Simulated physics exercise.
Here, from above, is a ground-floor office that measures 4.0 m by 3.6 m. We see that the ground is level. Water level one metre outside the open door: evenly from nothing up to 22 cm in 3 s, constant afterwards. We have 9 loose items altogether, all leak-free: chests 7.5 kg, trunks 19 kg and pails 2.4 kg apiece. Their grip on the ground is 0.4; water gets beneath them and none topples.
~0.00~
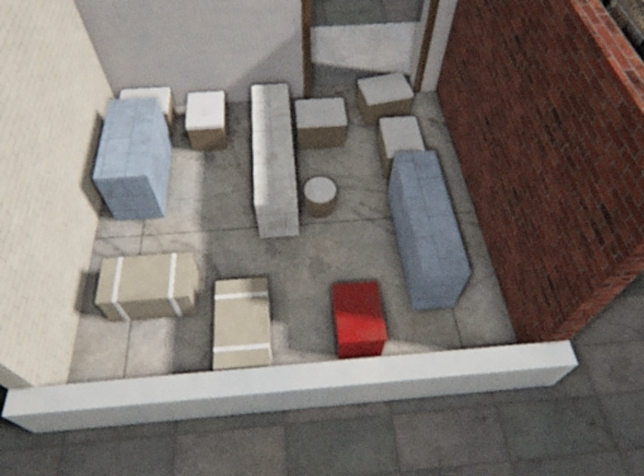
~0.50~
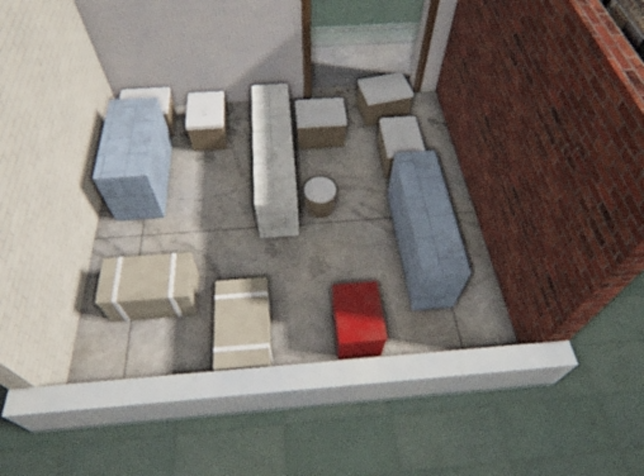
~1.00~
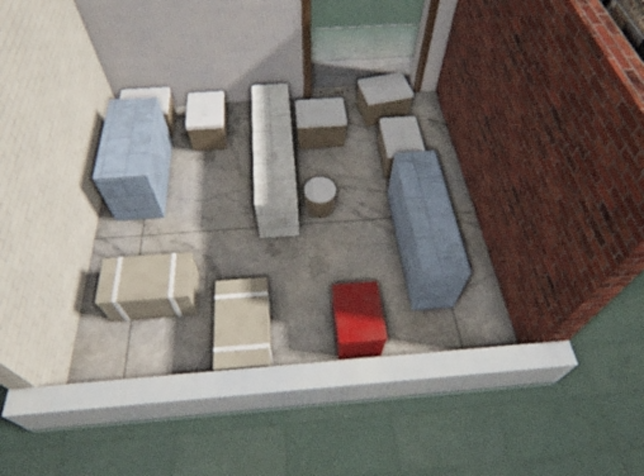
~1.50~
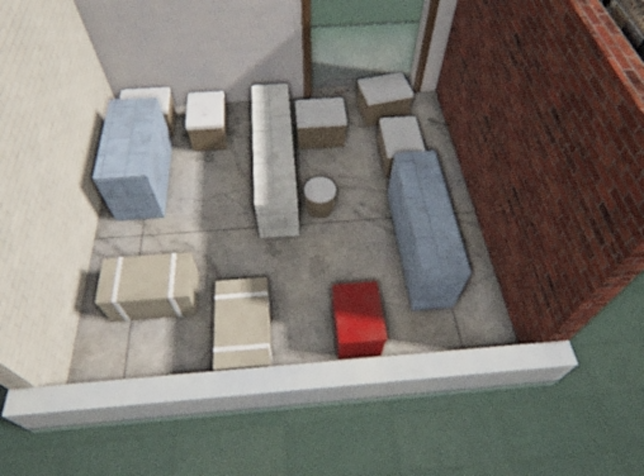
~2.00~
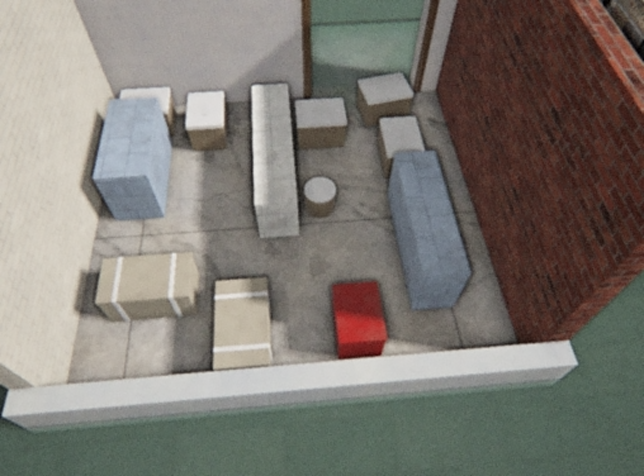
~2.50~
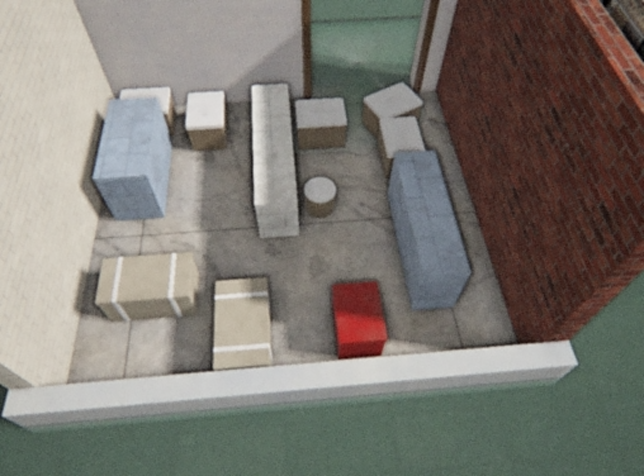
A walled room of boxes sits still as green water surrounds it, then one box shifts.
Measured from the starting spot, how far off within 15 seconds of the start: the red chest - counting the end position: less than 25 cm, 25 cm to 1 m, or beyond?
Distance covered: Large.
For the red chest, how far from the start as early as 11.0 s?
Displacement near 140 cm.
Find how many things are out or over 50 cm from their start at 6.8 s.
5.
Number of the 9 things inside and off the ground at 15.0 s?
By my count, 9.
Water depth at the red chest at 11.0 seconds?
Depth approx. 8 cm.
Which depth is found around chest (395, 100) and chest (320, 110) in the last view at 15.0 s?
Around 20 cm and 14 cm.
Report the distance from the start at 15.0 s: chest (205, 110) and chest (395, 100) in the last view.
They've ended up 40 cm and 350 cm away, in that order.
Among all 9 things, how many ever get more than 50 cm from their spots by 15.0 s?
8.
After 3.5 s the red chest is near (359, 311), 0.0 m from its start, aground; 1 afloat.
After 6.8 s the red chest is near (303, 325), 0.5 m from its start, afloat; 5 afloat.
After 11.0 s the red chest is near (235, 219), 1.5 m from its start, afloat; 8 afloat.
After 15.0 s the red chest is near (234, 213), 1.5 m from its start, afloat; 9 afloat.
